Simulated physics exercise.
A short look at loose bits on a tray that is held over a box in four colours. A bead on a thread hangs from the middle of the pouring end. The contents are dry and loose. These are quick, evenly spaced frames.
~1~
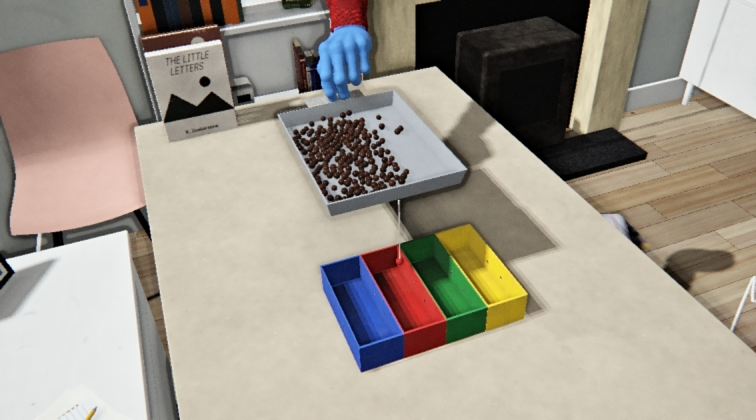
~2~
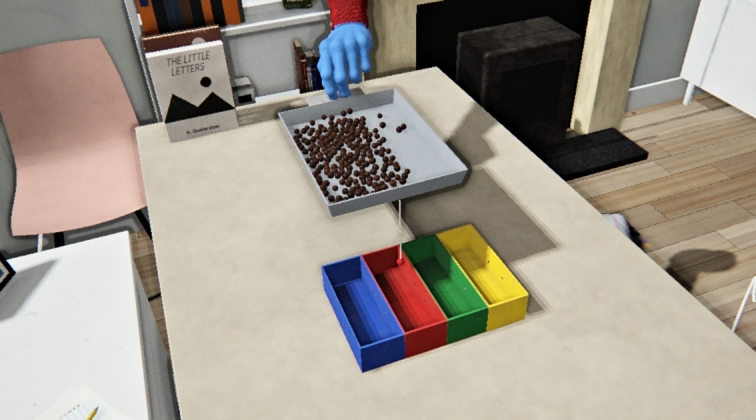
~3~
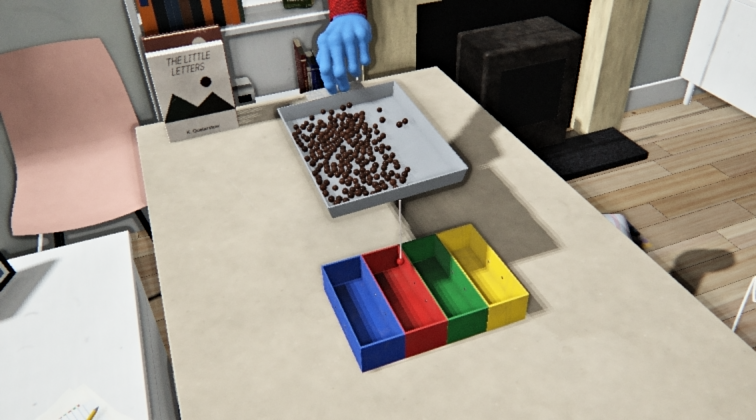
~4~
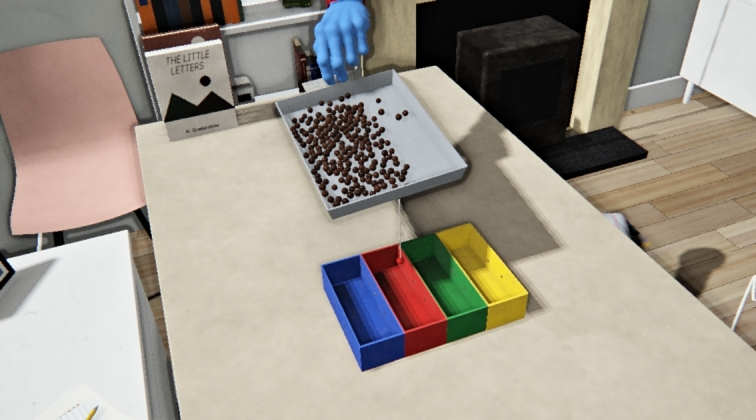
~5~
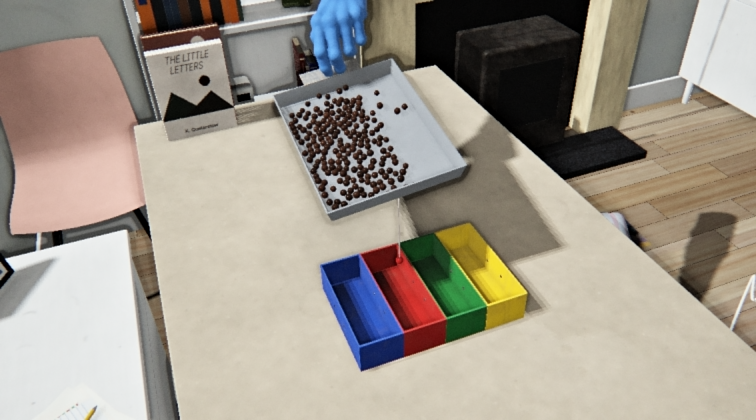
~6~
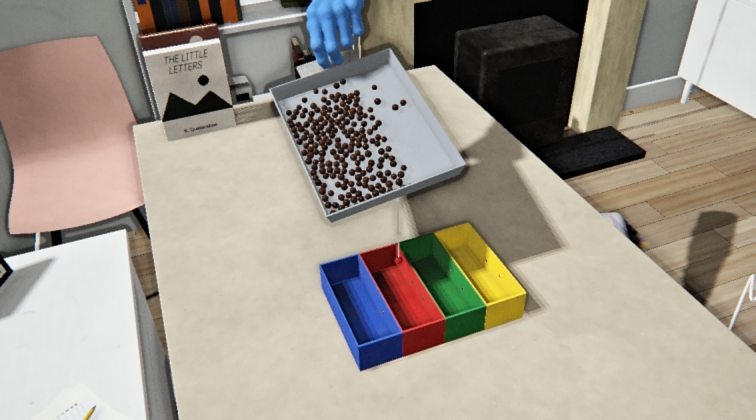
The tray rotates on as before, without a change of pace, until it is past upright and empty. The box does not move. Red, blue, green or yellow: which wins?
The blue cell gets the most.
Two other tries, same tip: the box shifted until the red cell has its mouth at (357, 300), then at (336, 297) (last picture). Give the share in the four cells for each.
Near 100 % and 100 %.
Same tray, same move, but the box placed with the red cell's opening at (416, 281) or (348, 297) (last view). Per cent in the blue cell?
First some 20, then 20 per cent.
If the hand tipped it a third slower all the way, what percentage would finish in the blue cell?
Roughly 60 in a hundred.
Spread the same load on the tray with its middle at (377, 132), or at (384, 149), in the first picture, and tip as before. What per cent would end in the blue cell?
In turn 60 and 60 in a hundred.
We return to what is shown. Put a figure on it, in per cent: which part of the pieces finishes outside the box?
Some 40 per cent.
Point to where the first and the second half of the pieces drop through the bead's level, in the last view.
First near (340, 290), later near (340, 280).
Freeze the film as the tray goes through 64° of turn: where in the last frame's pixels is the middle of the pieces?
At about (344, 198).
Just after the last frame, tray tipped steeply; almost all on the tray; just a few in the blue cell; about a tenth falling or outside the box.
A moment on, tray tipped past a quarter turn; just a few on the tray; roughly half in the blue cell; roughly a third falling or outside the box.
Further on, tray tipped past a quarter turn; roughly two thirds in the blue cell; roughly a third falling or outside the box.
When it is over, tray tipped past a quarter turn; roughly two thirds in the blue cell; not one in the red cell; not one in the green cell; not one in the yellow cell; roughly a third outside the box.
